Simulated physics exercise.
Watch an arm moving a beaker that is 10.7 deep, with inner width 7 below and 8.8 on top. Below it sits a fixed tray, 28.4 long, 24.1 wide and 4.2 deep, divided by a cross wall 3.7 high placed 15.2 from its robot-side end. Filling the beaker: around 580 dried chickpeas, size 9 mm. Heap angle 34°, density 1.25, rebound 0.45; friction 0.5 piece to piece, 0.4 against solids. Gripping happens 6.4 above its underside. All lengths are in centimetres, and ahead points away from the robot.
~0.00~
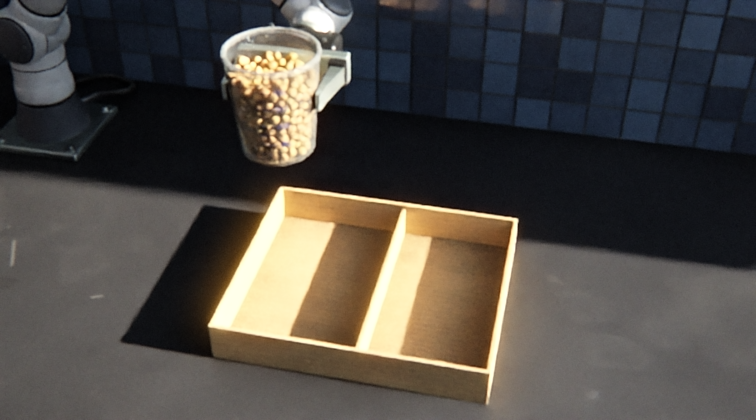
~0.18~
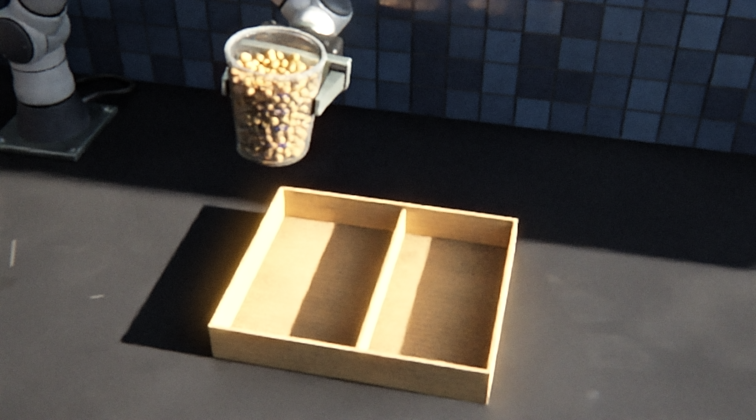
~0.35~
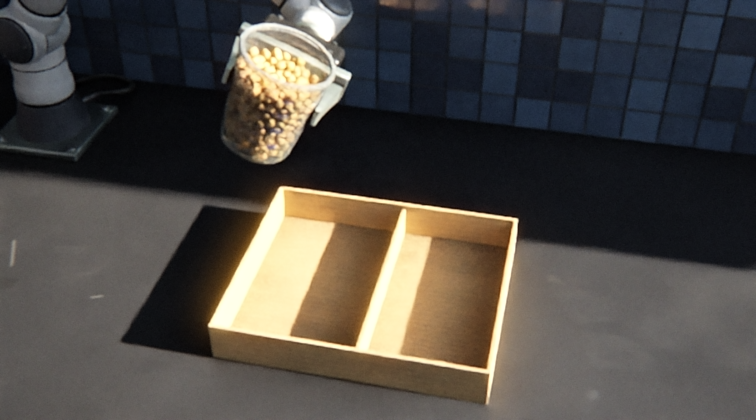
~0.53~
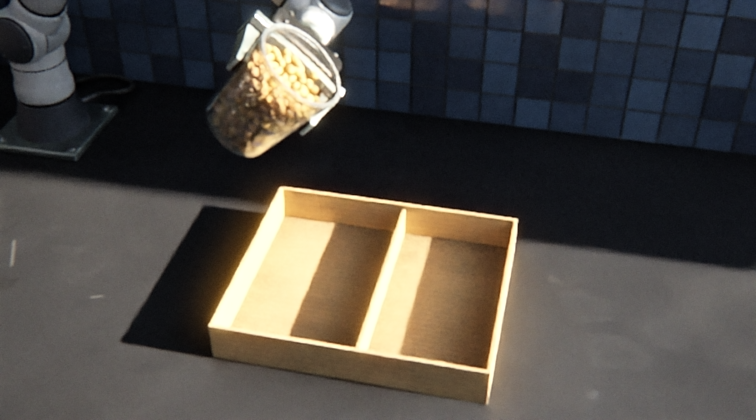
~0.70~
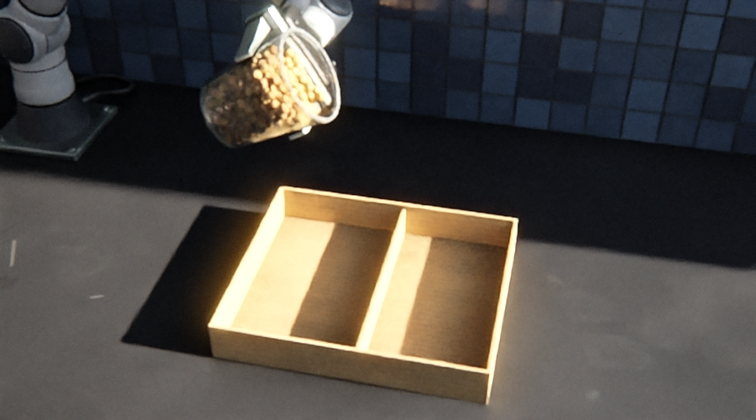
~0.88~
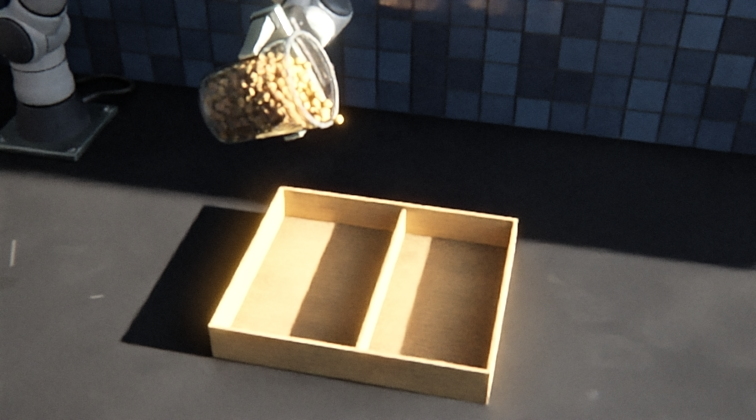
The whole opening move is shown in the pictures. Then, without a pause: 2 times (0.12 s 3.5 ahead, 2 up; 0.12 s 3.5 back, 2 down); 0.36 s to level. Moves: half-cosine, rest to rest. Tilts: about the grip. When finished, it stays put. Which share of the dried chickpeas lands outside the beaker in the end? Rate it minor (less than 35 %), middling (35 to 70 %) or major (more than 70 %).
Middling, 35 to 70 %.
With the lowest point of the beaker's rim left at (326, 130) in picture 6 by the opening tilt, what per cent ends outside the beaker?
I'd say close to 80 per cent.
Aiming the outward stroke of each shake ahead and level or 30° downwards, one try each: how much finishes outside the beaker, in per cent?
About 35 and 20 per cent.
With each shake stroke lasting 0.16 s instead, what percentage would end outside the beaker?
25 %.
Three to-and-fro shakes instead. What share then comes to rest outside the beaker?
It would come to around 55 %.
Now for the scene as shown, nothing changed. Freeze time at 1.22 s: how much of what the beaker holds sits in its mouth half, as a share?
40 per cent.
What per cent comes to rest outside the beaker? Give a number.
I'd put it near 45 per cent.
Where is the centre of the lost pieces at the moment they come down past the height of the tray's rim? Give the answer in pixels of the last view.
They come through centred close to (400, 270).
After 1.22 s, tilted 65° forward, highest piece 29 above the table; 421 in the beaker, 28 in the far-side part, 6 in the robot-side part, 128 in flight or on a rim.
After 1.55 s, tilted 29° forward, highest piece 29 above the table; 319 in the beaker, 177 in the far-side part, 80 in the robot-side part, 3 on the table or floor, 4 in flight or on a rim.
After 1.92 s, level, highest piece 28 above the table; 318 in the beaker, 178 in the far-side part, 84 in the robot-side part, 3 on the table or floor.
After 2.97 s, level, highest piece 27 above the table; 318 in the beaker, 178 in the far-side part, 84 in the robot-side part, 3 on the table or floor.
In the end, 318 in the beaker, 178 in the far-side part, 84 in the robot-side part, 3 on the table or floor. That is 45 % outside the beaker.
